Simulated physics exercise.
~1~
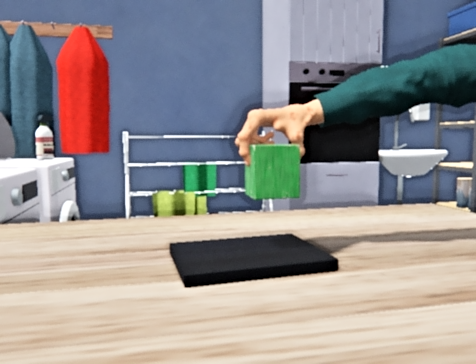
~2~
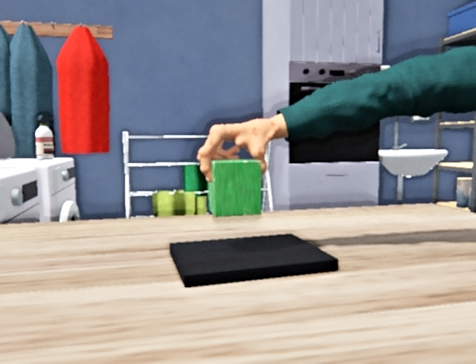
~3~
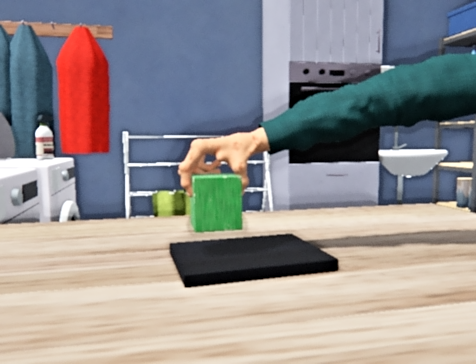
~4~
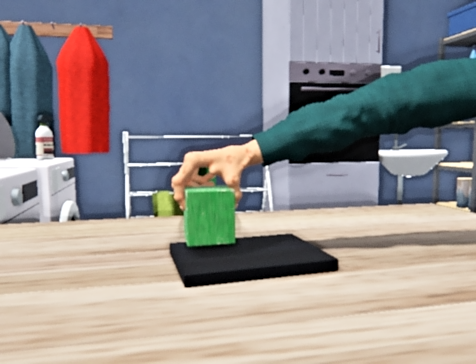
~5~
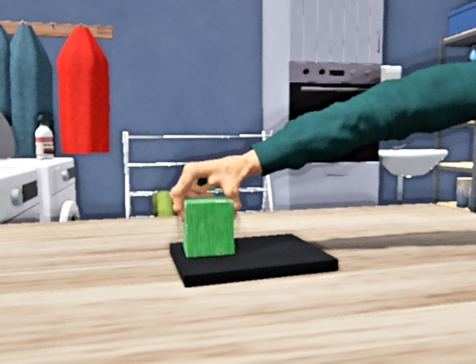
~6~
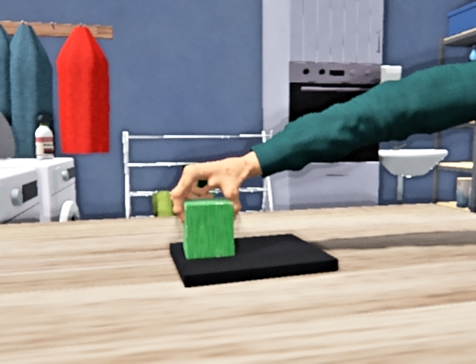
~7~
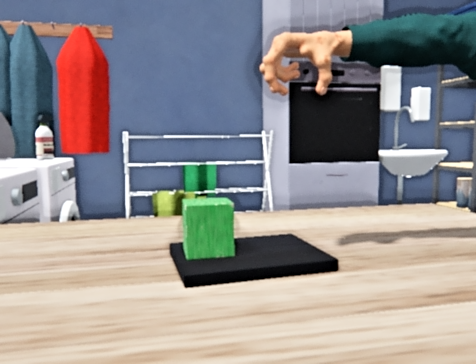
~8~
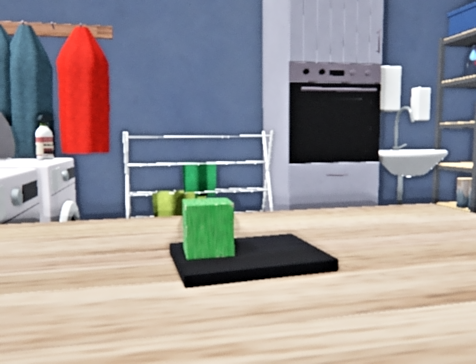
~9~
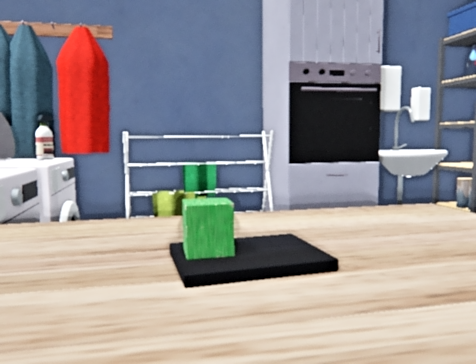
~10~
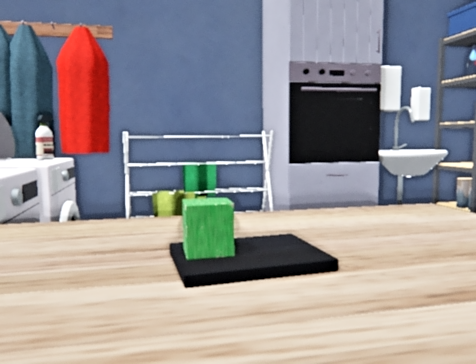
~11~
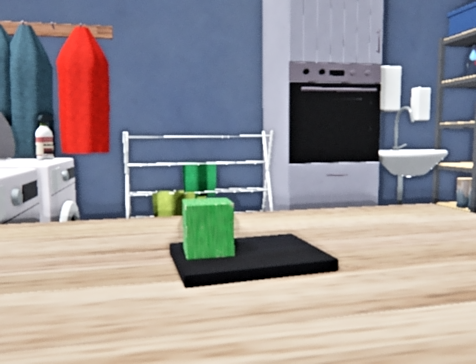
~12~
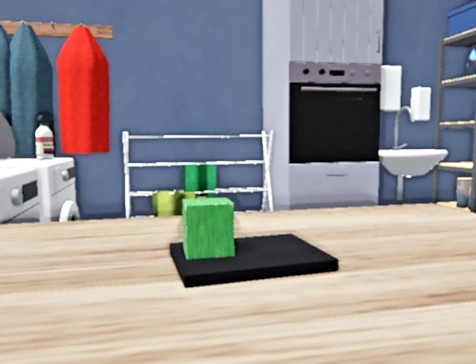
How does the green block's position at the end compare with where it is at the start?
At the start the green block is held in the air above the black board, and by the end it is lower and further left, resting upright on the left part of the board.
